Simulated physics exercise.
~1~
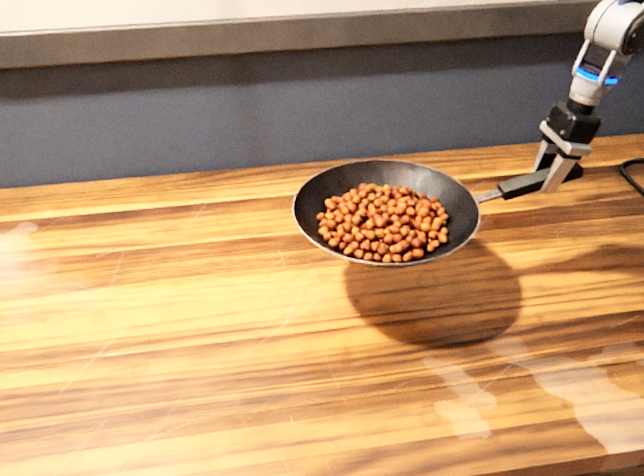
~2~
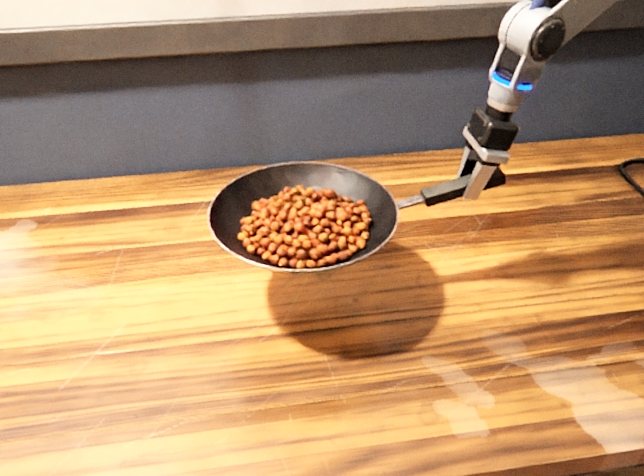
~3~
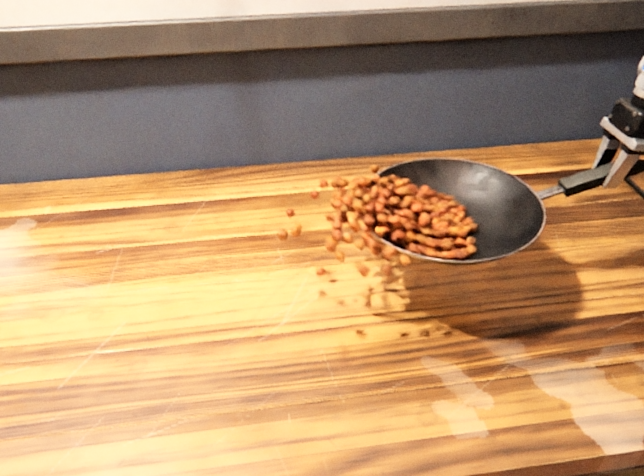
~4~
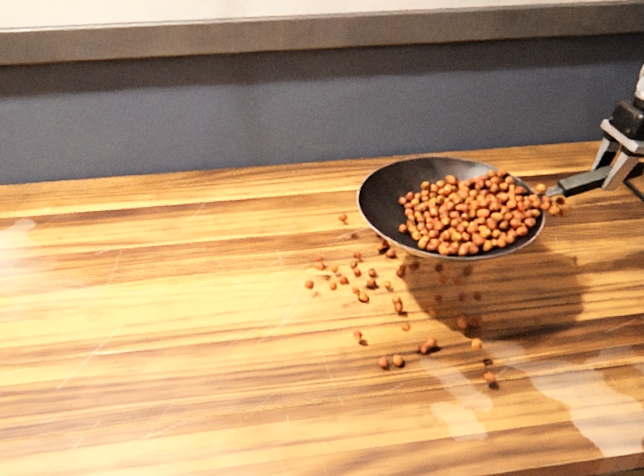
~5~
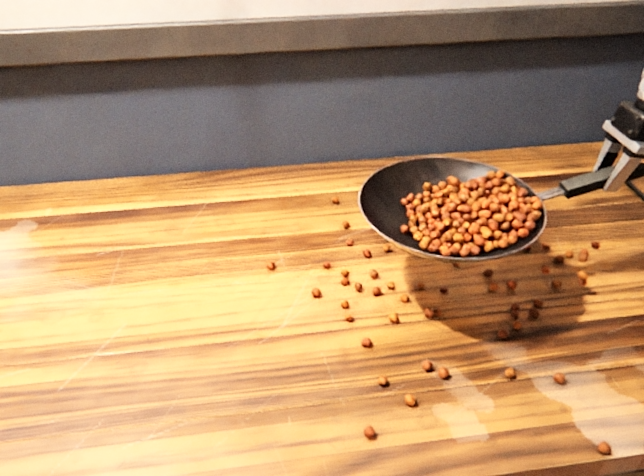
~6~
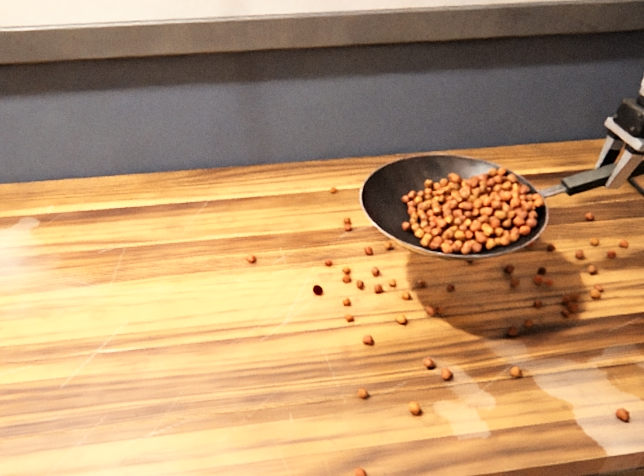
A robot arm holding a wok of hazelnuts above a striped wooden table moves it left, then back to the right, sending some nuts over the left rim. They scatter across the tabletop while the wok comes to rest, still holding most of the heap.
